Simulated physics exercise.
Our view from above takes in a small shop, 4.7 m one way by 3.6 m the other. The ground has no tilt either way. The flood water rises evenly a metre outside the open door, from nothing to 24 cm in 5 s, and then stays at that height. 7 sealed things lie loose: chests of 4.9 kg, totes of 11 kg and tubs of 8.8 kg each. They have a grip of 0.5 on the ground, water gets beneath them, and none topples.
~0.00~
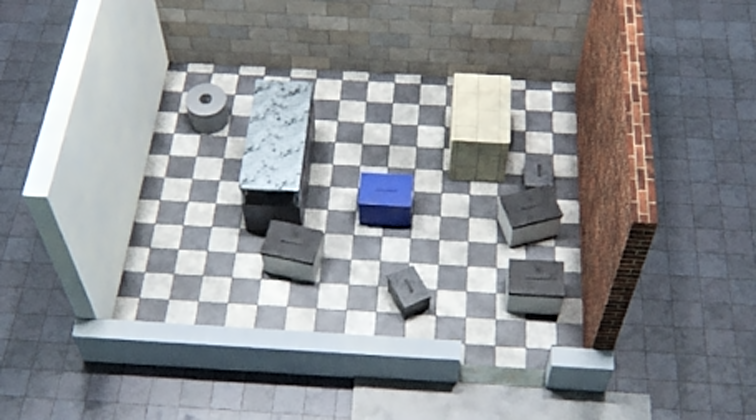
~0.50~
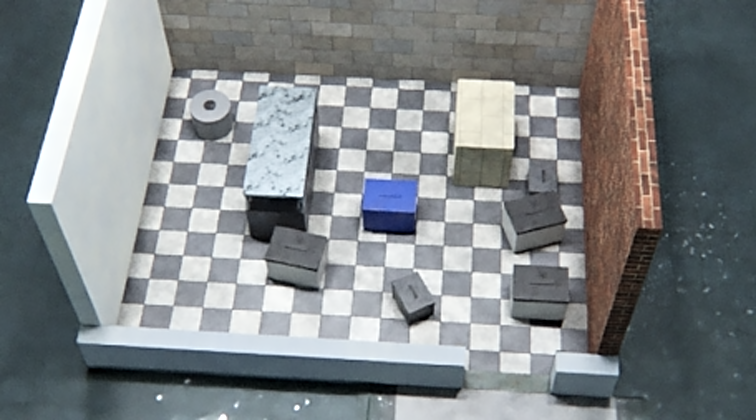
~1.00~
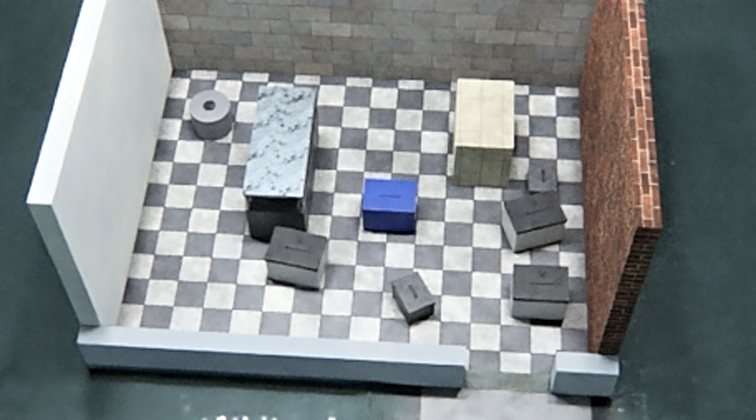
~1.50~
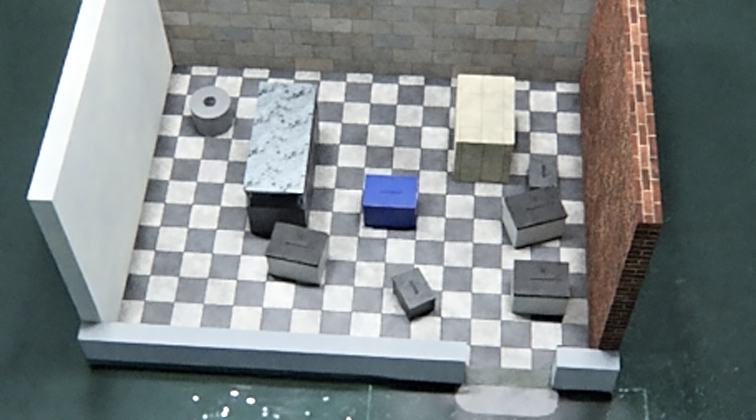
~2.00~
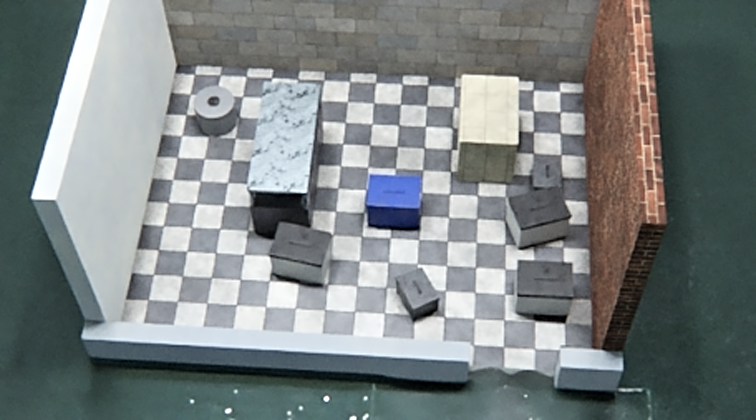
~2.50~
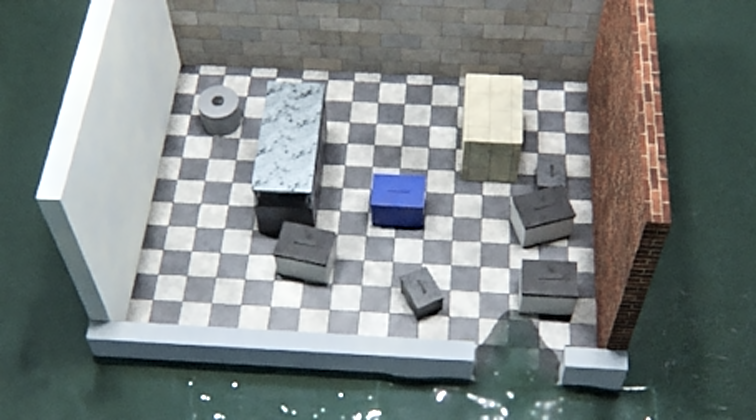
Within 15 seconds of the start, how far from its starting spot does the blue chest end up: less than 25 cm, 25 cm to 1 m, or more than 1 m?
It ends up more than 1 m away.
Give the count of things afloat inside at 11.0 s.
Count at that moment: 4.
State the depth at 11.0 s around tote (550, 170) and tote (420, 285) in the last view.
11 and 5 cm.
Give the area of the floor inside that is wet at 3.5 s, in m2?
About 2.0 m2.
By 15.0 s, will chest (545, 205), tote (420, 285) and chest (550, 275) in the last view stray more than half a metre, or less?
Going one by one, I get beyond, below and beyond.
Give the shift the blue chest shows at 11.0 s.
140 cm, give or take.
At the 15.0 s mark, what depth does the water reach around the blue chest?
Near 10 cm deep.
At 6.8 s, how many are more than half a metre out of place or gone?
The answer is 3.
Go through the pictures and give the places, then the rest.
The first frame shows the blue chest at (386, 189), on the bottom; 0.0 m2 under water; 0 of 7 have shifted.
The second frame shows the blue chest at (390, 195), on the bottom; 0.0 m2 under water; 0 of 7 have shifted.
The third frame shows the blue chest at (390, 195) rests on the ground; water covers 0.0 m2; 0 of 7 have shifted.
The fourth frame shows the blue chest at (390, 191), on the bottom; 0.0 m2 under water; 0 of 7 have shifted.
The fifth frame shows the blue chest at (394, 191) rests on the ground; 0.0 m2 under water; 0 of 7 have shifted.
The sixth frame shows the blue chest at (398, 190), on the bottom; 0.3 m2 under water; 0 of 7 have shifted.
After 3.5 s the blue chest is near (398, 190), 0.0 m from its start, aground; 0 afloat.
After 6.8 s the blue chest is near (340, 164), 0.7 m from its start, afloat; 3 afloat.
After 11.0 s the blue chest is near (374, 309), 1.4 m from its start, afloat; 4 afloat.
After 15.0 s the blue chest is near (394, 308), 1.4 m from its start, afloat; 5 afloat.
